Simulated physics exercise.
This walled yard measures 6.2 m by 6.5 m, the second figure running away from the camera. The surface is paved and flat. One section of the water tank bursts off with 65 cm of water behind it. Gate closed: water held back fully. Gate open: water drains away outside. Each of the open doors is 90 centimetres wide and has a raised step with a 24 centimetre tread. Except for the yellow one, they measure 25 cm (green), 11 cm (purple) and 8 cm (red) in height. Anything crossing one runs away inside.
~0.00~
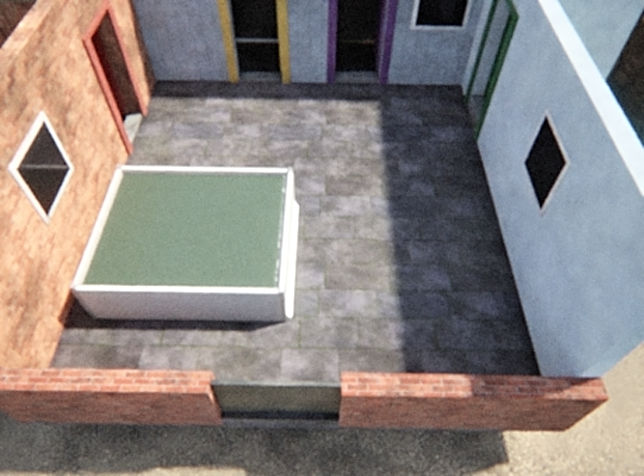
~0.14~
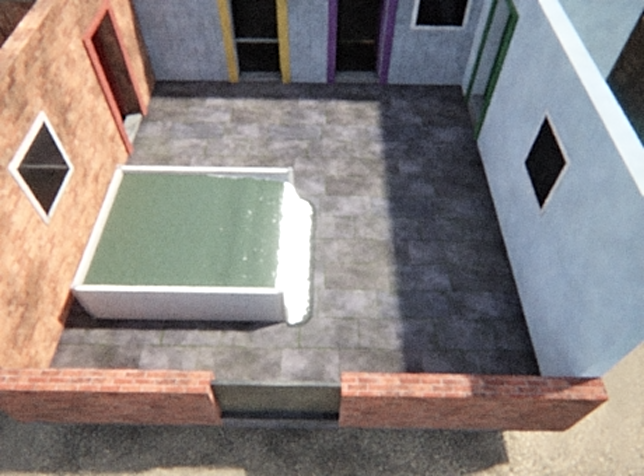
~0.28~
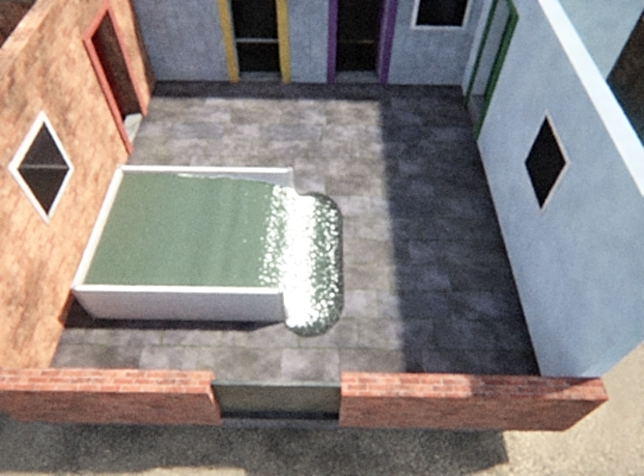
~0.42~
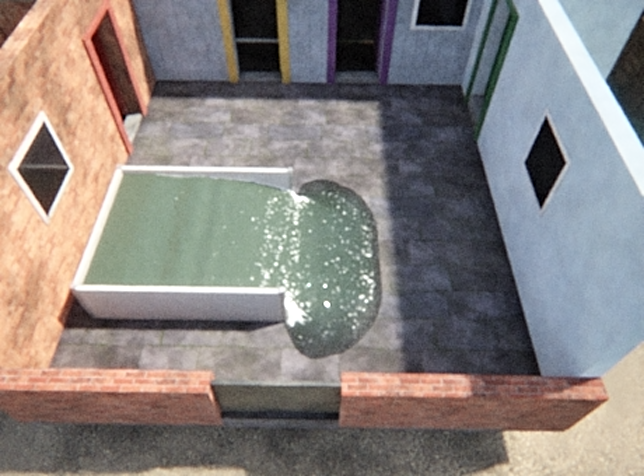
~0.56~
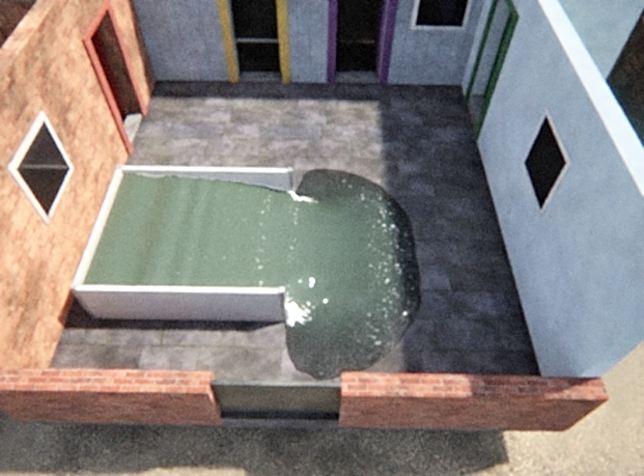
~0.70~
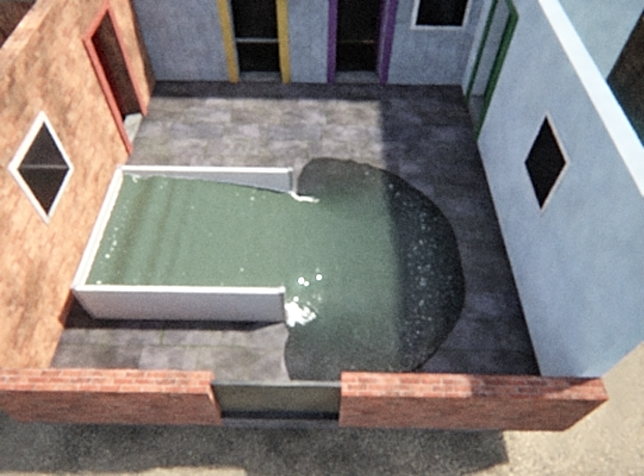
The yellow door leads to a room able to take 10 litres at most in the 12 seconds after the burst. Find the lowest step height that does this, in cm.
The lowest height is about 6 cm.
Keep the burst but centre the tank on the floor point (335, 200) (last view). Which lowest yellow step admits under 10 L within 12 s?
About 11.0 cm.
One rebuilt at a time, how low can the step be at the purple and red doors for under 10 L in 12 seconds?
Roughly 13.0 cm for the purple door and roughly 12.0 cm for the red door.
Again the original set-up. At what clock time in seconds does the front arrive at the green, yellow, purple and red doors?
The green door gets it at 2.0 s, the yellow door at 4.0 s, the purple door at 3.2 s and the red door at 5.5 s.
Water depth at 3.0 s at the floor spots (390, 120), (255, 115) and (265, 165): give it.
Ordered as asked: 1, 0, 0 cm.
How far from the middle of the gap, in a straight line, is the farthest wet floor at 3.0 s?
Some 5.4 m out.
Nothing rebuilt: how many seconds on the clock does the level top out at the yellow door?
Near 12.0 seconds.
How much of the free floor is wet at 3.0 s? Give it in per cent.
About 45 per cent.
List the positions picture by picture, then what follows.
The first picture shows still water, 65 cm deep, in the water tank at (194, 227); the yellow door at (256, 35) is dry.
In the second picture, water pours out at (286, 246) and has run 0.3 m, to (305, 316); about 9 cm deep outside, 65 cm at the back.
In the third picture, the front is at (336, 312), 0.7 m from the gap at (286, 248); 1.5 m2 of floor is wet, 65 cm left at the back.
In the fourth picture, the gap is at (286, 249), the front 1.3 m out at (375, 302); the back of the water tank holds 65 cm.
In the fifth picture, the front is at (414, 306), 1.8 m from the gap at (286, 249); 4.9 m2 of floor is wet, 65 cm left at the back.
In the sixth picture, the gap is at (286, 250), the front 2.5 m out at (459, 292); the back of the water tank holds 62 cm; 2.8 m in a straight line remain to the yellow door at (256, 35).
After 1.4 s water covers 40 % of the floor, deepest (35 cm) near (508, 268); it has not reached the yellow door.
After 3.0 s water covers 45 % of the floor, deepest (36 cm) near (501, 289); it has not reached the yellow door.
After 12.0 s water covers 100 % of the floor, deepest (14 cm) near (100, 233); 9 cm at the yellow door, 4 litres in over its 7 cm step.
At the yellow door as built, the water arrived by 4.1 s and peaked near 9 cm at 12.0 s.
Run again over the same 12 s with other heights there, 22 litres in over 4.5 cm, 4 litres over 7 cm. The limit of 10 litres is kept from about 6 cm up.
